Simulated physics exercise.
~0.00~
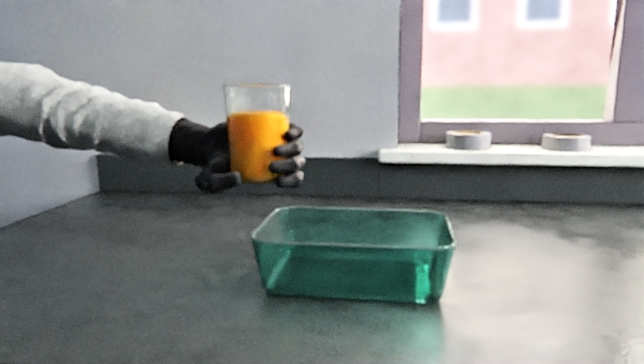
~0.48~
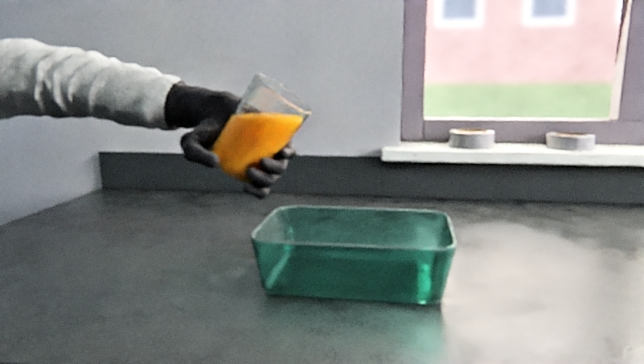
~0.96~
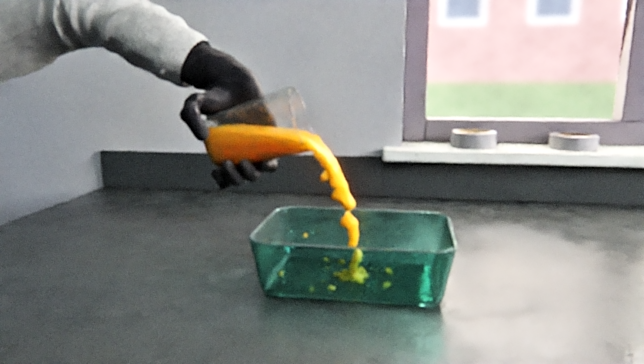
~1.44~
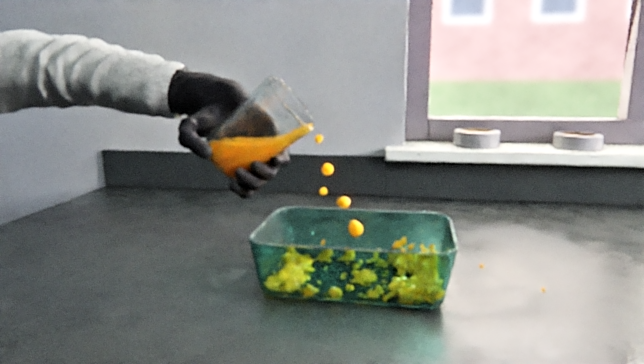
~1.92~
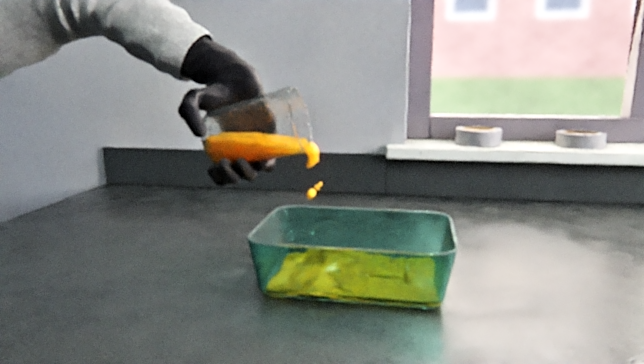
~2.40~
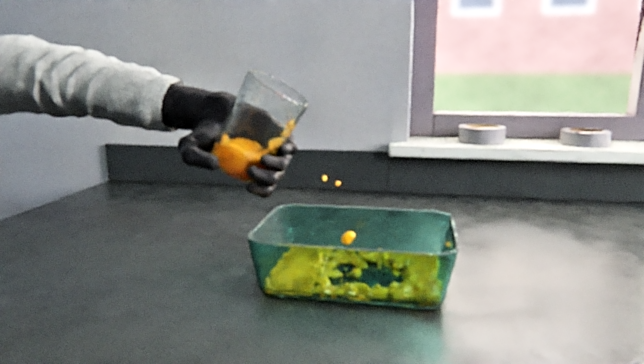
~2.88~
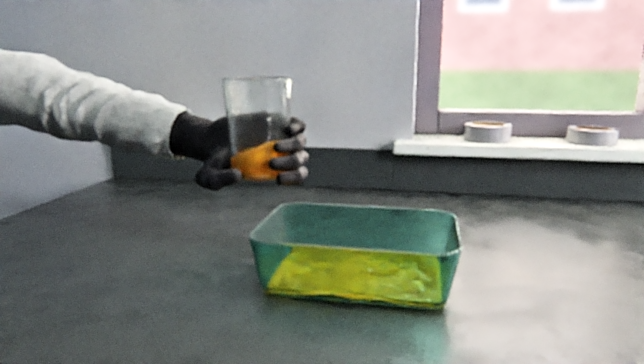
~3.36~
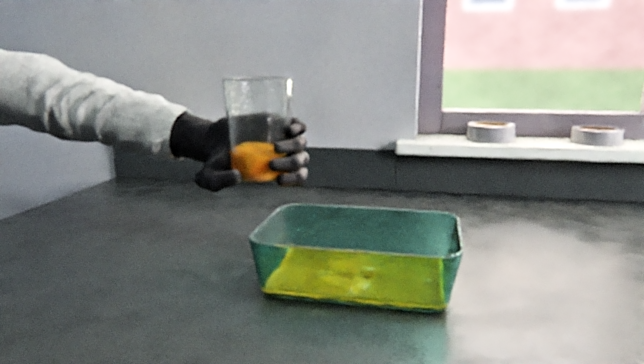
The video shows a dark-gloved hand tilting a glass tumbler of orange juice over a green transparent dish, easing back, then pouring again as drops fall. It finally levels the tumbler, leaving some juice inside and a shallow yellow-green layer in the dish on the dark worktop.
